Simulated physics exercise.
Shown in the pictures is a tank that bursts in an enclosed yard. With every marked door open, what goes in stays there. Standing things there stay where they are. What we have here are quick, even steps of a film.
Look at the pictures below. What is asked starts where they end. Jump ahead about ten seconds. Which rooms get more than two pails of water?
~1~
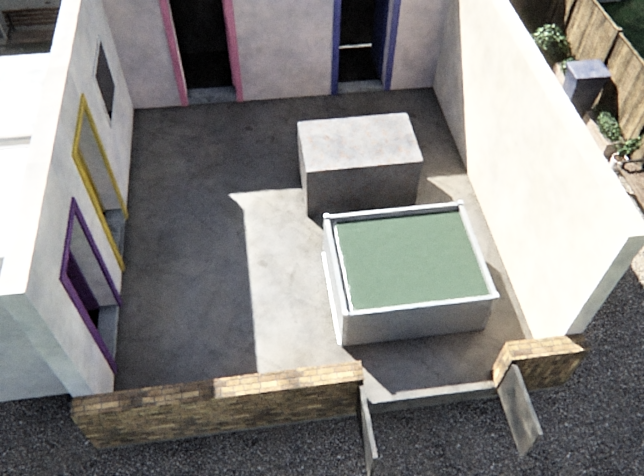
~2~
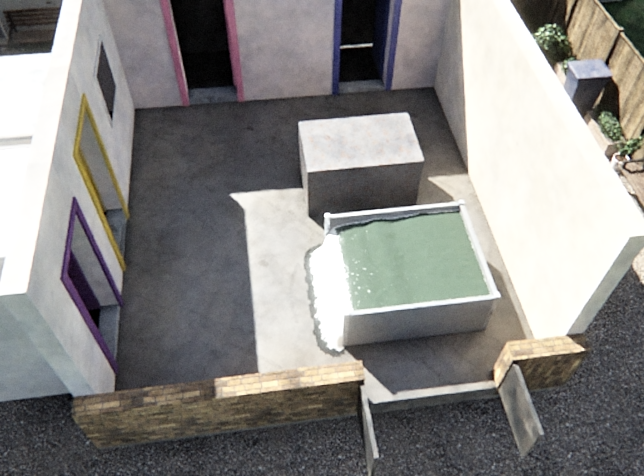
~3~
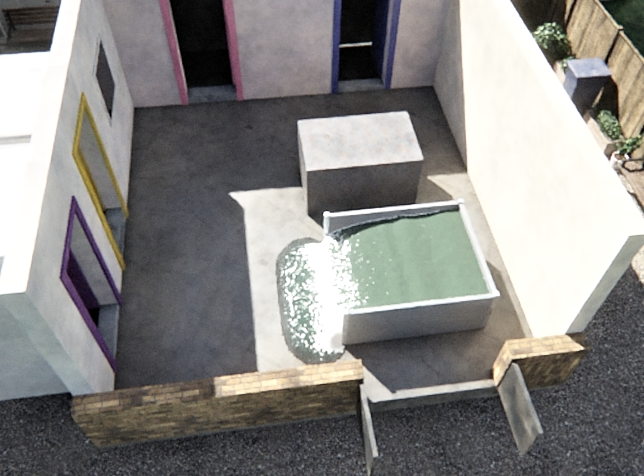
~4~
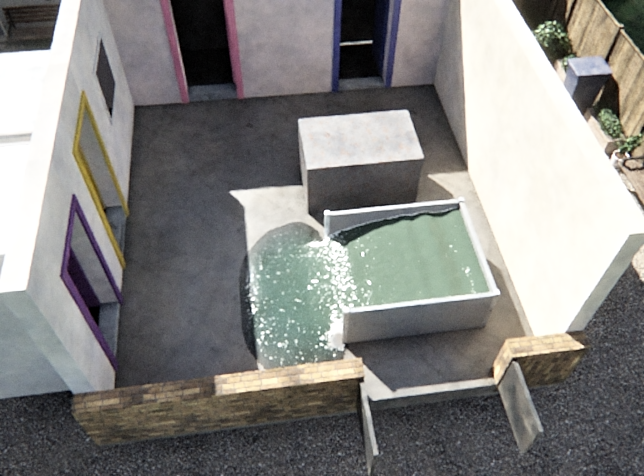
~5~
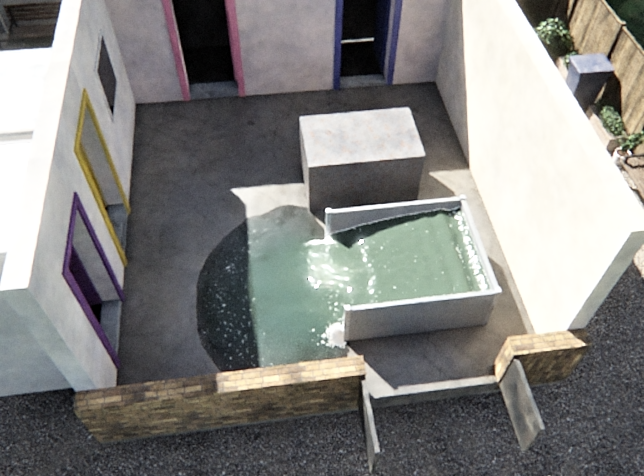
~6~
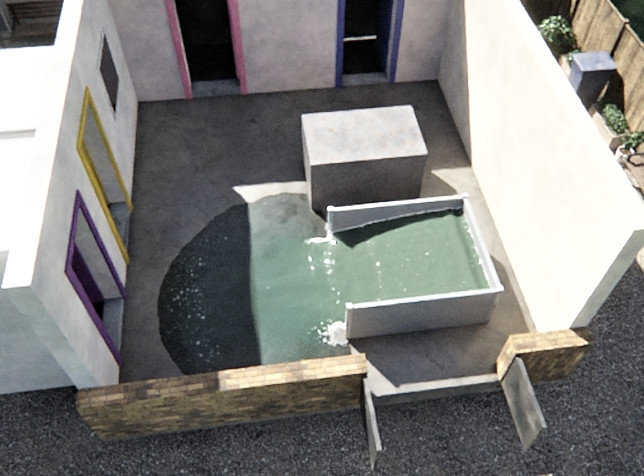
Outcome: Blue door: Two buckets or fewer; pink door: Two buckets or fewer; yellow door: Two buckets or fewer; purple door: Over two buckets.
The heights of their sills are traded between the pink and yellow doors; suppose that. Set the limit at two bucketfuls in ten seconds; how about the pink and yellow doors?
Result - pink door: Misses the threshold; yellow door: Clears the threshold.
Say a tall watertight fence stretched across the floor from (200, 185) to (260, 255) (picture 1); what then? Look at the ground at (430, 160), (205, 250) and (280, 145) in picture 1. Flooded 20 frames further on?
One after the other: Clear, covered, wet.
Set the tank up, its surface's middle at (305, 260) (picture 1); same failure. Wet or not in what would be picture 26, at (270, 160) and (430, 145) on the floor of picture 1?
The first spot is inundated and the second is left dry.
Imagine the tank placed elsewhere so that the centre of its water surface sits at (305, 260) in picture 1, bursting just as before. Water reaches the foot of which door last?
The one in blue, that's the one.
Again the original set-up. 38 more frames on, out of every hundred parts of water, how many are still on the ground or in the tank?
86 per cent.
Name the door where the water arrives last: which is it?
Looks like the blue one.
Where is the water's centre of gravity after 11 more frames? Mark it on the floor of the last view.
I'd put my finger on (265, 287).
A moment on, water covers 35 % of the floor; the blue door not reached, the pink door not reached, the yellow door wet at the sill, nothing in, the purple door over two buckets in.
Next, water covers 45 % of the floor; the blue door not reached, the pink door not reached, the yellow door wet at the sill, nothing in, the purple door far over two buckets in.
Then, water covers 50 % of the floor; the blue door not reached, the pink door wet at the sill, nothing in, the yellow door wet at the sill, nothing in, the purple door far over two buckets in.
Later, water covers 80 % of the floor; the blue door wet at the sill, nothing in, the pink door wet at the sill, nothing in, the yellow door wet at the sill, nothing in, the purple door far over two buckets in.
In the end, water covers 95 % of the floor; the blue door wet at the sill, nothing in, the pink door wet at the sill, nothing in, the yellow door wet at the sill, nothing in, the purple door far over two buckets in.
